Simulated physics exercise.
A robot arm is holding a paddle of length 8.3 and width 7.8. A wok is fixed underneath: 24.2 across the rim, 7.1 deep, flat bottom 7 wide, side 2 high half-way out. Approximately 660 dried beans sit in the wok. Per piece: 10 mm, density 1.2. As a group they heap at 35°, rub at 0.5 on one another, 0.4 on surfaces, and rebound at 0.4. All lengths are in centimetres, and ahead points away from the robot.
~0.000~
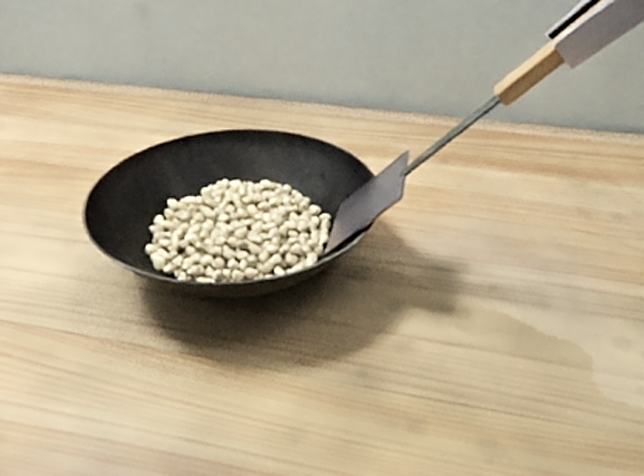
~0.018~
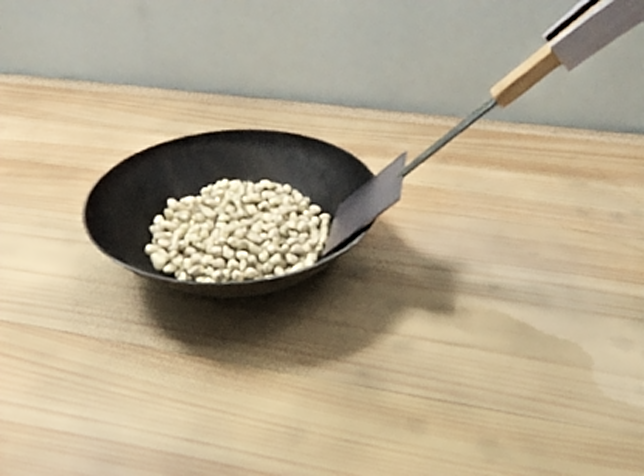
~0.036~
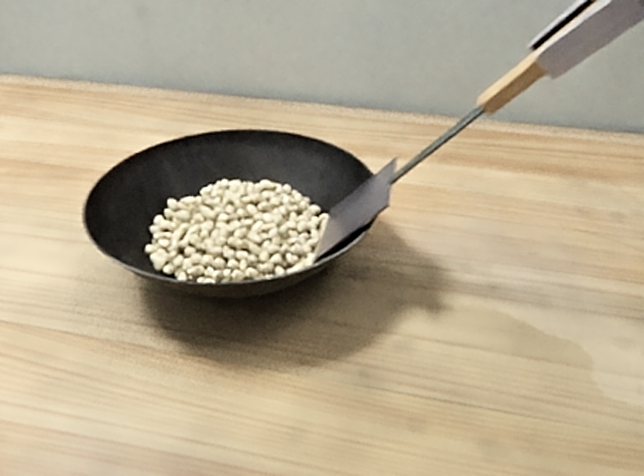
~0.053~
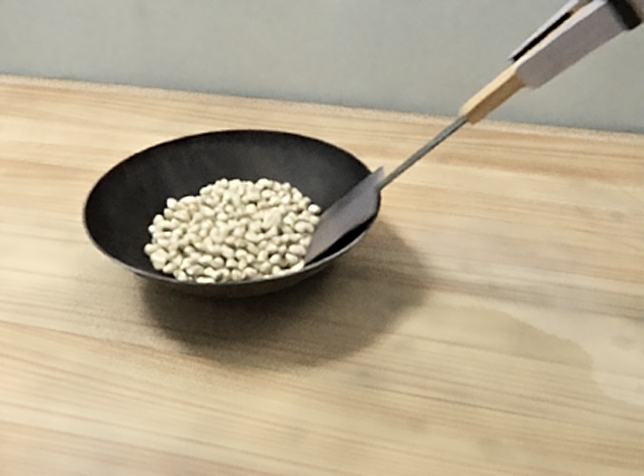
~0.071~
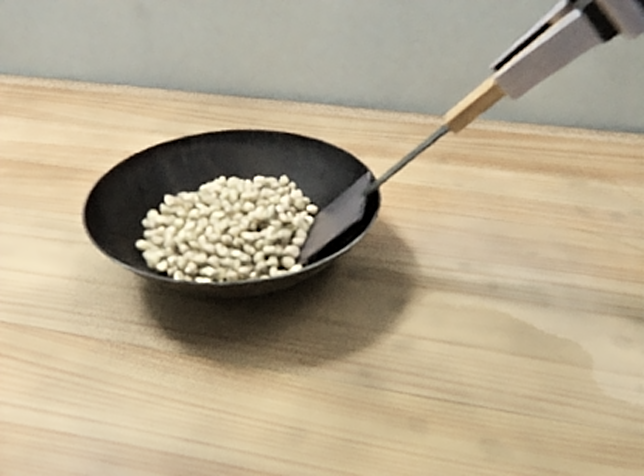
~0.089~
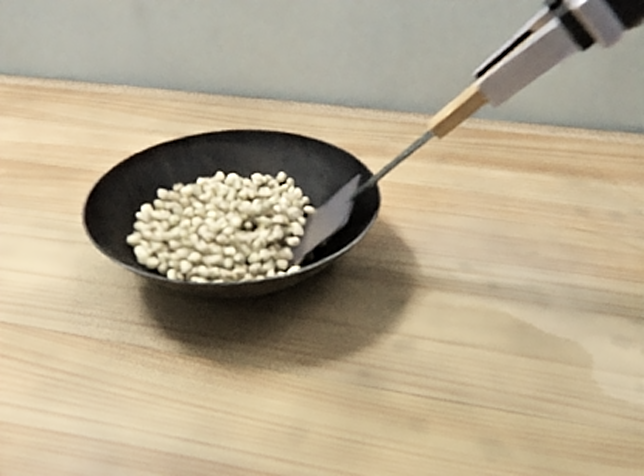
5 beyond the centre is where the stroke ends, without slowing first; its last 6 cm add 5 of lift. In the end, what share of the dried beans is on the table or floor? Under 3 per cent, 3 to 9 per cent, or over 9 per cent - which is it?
It is 3 to 9 per cent.
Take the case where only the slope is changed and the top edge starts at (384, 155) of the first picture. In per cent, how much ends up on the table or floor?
I'd estimate close to 5 per cent.
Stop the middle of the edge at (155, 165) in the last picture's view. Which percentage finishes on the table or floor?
Something near 30 in a hundred.
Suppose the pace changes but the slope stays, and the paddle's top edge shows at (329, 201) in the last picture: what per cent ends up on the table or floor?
Some 20 per cent.
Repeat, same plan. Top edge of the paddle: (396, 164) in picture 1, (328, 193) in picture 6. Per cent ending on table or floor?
Off the vessel, on the table or floor: Some 15 percent.
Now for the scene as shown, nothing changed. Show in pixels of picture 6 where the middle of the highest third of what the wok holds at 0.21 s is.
It is centred close to (167, 194).
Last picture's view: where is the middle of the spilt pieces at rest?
Near (70, 218) in the last picture.
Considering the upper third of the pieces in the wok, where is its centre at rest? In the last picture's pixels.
Close to pixel (155, 196).
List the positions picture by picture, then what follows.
The first picture shows paddle top edge at (406, 172), sloping 49°; upper third of the load around (240, 224), from x 150 to 325, top at y 185; 664 in the wok.
The second picture shows paddle top edge at (403, 173), sloping 49°; upper third of the load around (240, 224), from x 150 to 325, top at y 185.
The third picture shows paddle top edge at (393, 180), sloping 49°; upper third of the load around (240, 224), from x 150 to 325, top at y 185.
The fourth picture shows paddle top edge at (379, 187), sloping 49°; upper third of the load around (238, 223), from x 150 to 325, top at y 185.
The fifth picture shows paddle top edge at (366, 193), sloping 49°; upper third of the load around (232, 220), from x 145 to 325, top at y 180.
The sixth picture shows paddle top edge at (353, 197), sloping 49°; upper third of the load around (219, 218), from x 135 to 320, top at y 180; 664 in the wok.
By 0.15 s, sloping 49°, highest piece 7 above the table; 664 in the wok.
By 0.21 s, sloping 49°, highest piece 8 above the table; 664 in the wok.
By 0.44 s, sloping 49°, highest piece 9 above the table; 635 in the wok, 9 on the table or floor, 20 on the blade or in flight.
By 1.49 s, sloping 49°, highest piece 8 above the table; 634 in the wok, 30 on the table or floor.
Final count, 634 in the wok, 30 on the table or floor. That is 5 % on the table or floor.
